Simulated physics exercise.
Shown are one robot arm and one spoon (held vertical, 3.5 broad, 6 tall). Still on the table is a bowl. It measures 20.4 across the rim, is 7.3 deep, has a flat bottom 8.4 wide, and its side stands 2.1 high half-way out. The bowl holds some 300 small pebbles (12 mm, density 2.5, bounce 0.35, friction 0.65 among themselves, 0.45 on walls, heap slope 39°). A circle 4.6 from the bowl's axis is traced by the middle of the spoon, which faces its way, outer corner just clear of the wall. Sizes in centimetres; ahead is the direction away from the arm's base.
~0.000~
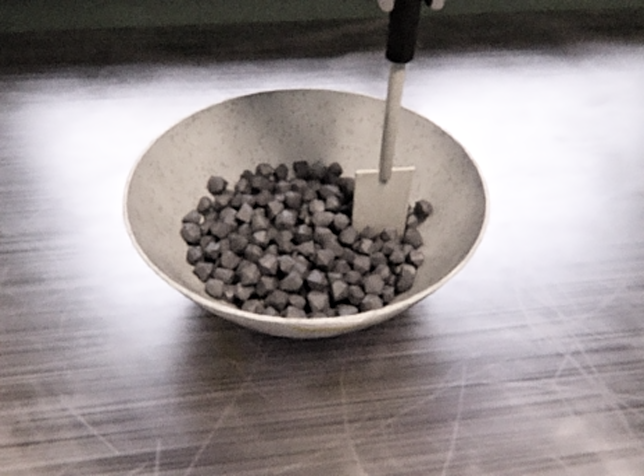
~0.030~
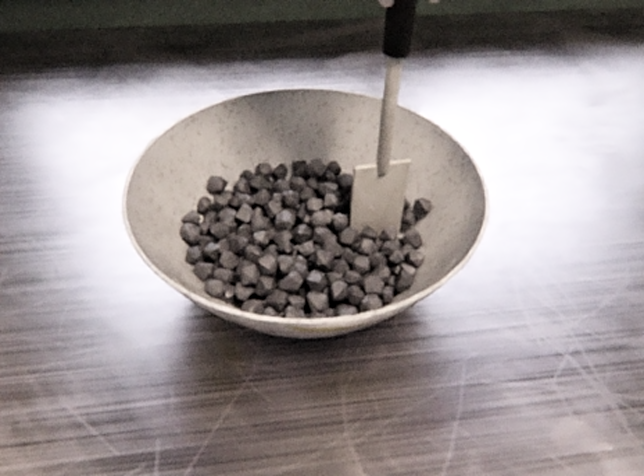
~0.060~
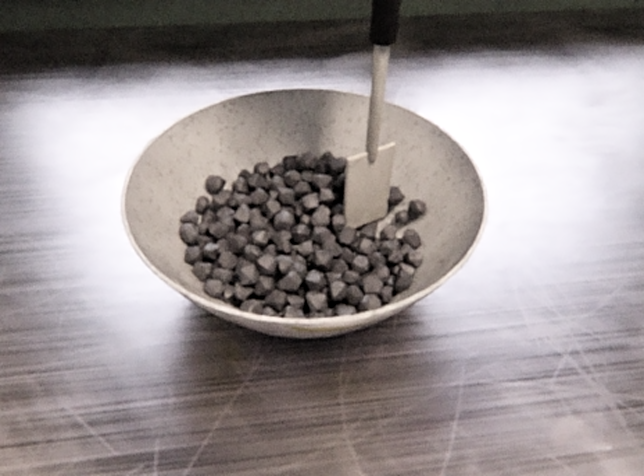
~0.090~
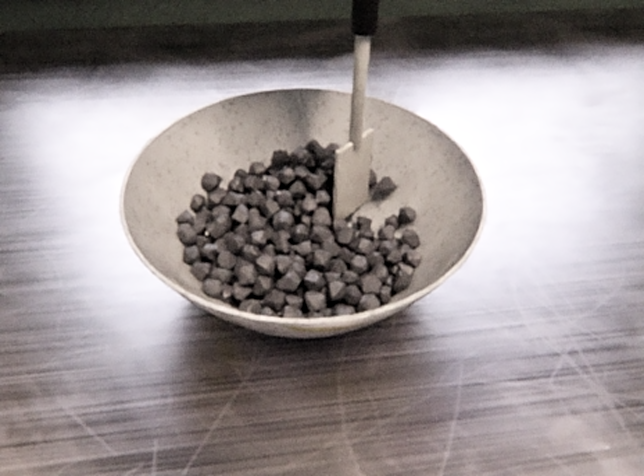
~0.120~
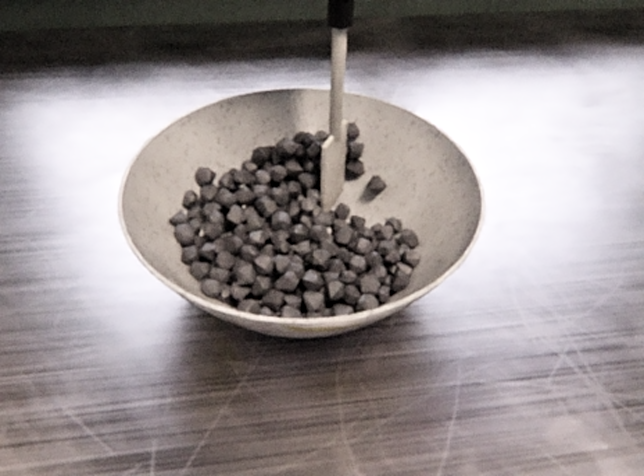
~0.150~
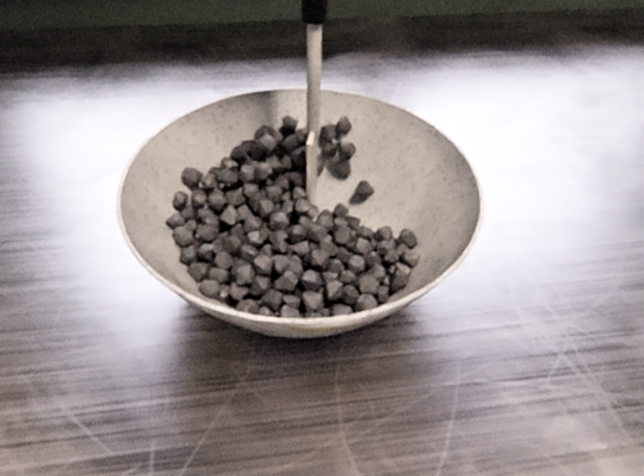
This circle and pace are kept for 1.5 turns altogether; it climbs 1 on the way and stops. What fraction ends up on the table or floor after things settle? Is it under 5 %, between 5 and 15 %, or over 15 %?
Under 5 %.
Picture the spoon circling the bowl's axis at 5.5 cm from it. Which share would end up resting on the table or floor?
Around 5 in a hundred, in that case.
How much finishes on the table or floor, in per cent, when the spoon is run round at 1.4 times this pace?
Roughly 10 per cent.
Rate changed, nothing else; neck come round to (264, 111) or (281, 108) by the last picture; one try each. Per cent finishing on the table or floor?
Some 10 and 10 %.
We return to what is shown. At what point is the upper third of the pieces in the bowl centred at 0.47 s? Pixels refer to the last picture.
I'd point to somewhere close to (325, 280).
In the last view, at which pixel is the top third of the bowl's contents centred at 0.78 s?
The centre is roughly (285, 153).
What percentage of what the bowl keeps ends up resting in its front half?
I'd put it near 55 per cent.
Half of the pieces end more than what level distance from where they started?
Somewhere around 9 centimetres.
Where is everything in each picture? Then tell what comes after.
The spoon neck at (388, 148), 0° round; upper third of the load around (300, 238), from x 190 to 425, top at y 165; 300 in the bowl, in the first picture.
The spoon neck at (385, 143), 7° round; upper third of the load around (300, 235), from x 190 to 420, top at y 165, in the second picture.
The spoon neck at (374, 130), 23° round; upper third of the load around (297, 222), from x 190 to 415, top at y 160, in the third picture.
The spoon neck at (357, 120), 40° round; upper third of the load around (297, 217), from x 185 to 410, top at y 150, in the fourth picture.
The spoon neck at (336, 112), 58° round; upper third of the load around (288, 199), from x 180 to 410, top at y 130, in the fifth picture.
The spoon neck at (313, 108), 75° round; upper third of the load around (274, 199), from x 175 to 410, top at y 125; 300 in the bowl, in the sixth picture.
After 0.47 s, 256° round, highest piece 9 above the table; 298 in the bowl, 2 in flight or on the tool.
After 0.78 s, 78° round, highest piece 8 above the table; 295 in the bowl, 4 on the table or floor, 1 in flight or on the tool.
After 1.14 s, 180° round, highest piece 7 above the table; 295 in the bowl, 5 on the table or floor.
After 1.84 s, 180° round, highest piece 7 above the table; 295 in the bowl, 5 on the table or floor.
In the end, 295 in the bowl, 5 on the table or floor. That is 2 % on the table or floor.
